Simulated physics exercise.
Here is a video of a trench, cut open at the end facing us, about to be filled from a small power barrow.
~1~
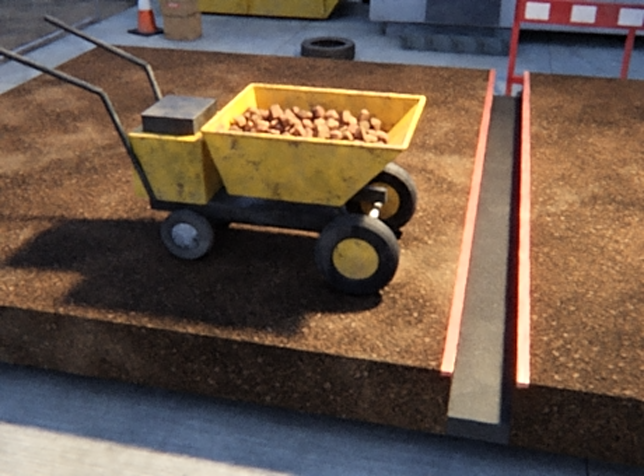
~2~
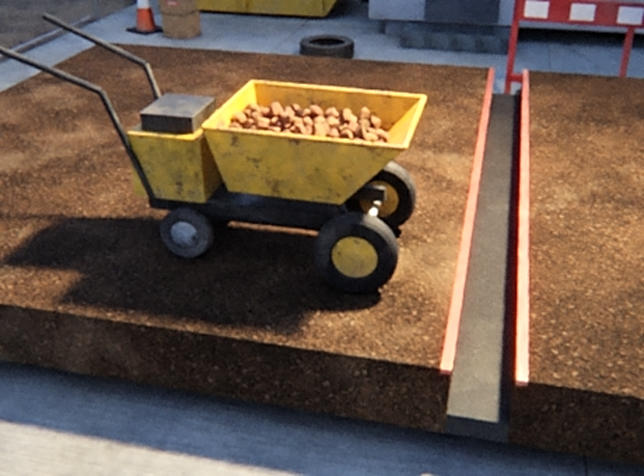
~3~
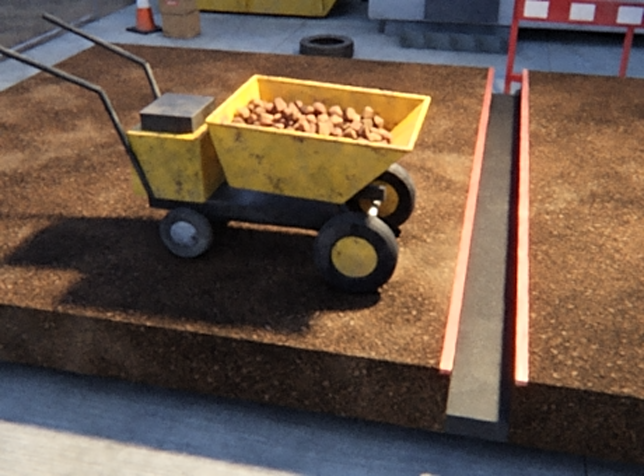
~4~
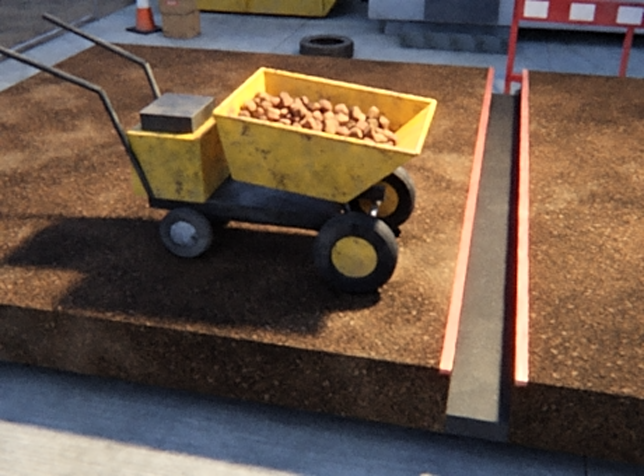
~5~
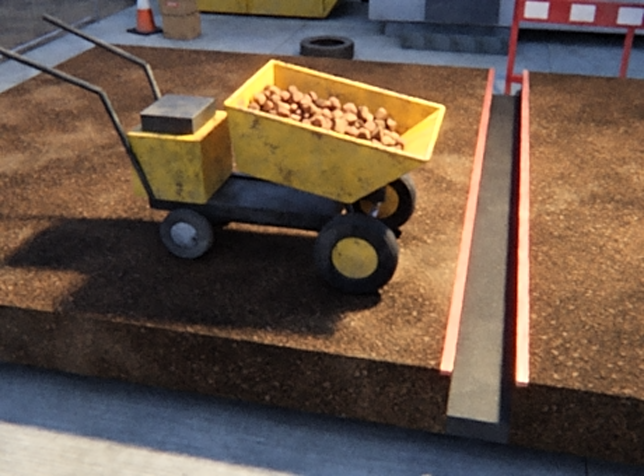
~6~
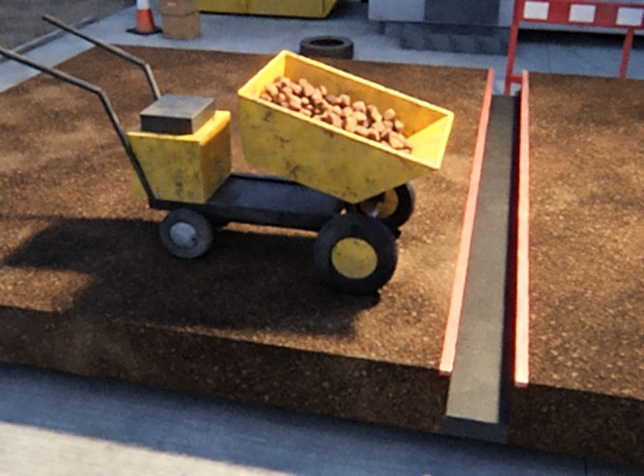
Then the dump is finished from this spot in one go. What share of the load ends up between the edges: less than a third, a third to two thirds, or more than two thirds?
A third to two thirds.
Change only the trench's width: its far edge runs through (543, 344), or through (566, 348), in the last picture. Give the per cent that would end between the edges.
Around 80 percent first, around 100 percent second.
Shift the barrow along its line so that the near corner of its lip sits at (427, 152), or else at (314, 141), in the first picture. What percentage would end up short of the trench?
About 0 and 40 per cent.
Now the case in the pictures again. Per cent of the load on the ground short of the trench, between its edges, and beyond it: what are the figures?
I'd estimate short near 0, between near 55 and beyond near 45 per cent.
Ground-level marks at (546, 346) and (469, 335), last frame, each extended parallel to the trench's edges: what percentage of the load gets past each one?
Roughly 30 per cent, then roughly 90 per cent.
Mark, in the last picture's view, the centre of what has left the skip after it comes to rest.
The centre settles at about (511, 284).
Soon after the last picture, skip tipped steeply; all in the skip.
A little later, skip tipped steeply; most in the skip; a small part in or heaped over the trench; a small part beyond it; a stray few falling.
Later still, skip tipped right over; a small part in the skip; about half in or heaped over the trench; about half beyond it.
By the end, skip tipped right over; about half in or heaped over the trench; about half beyond it.
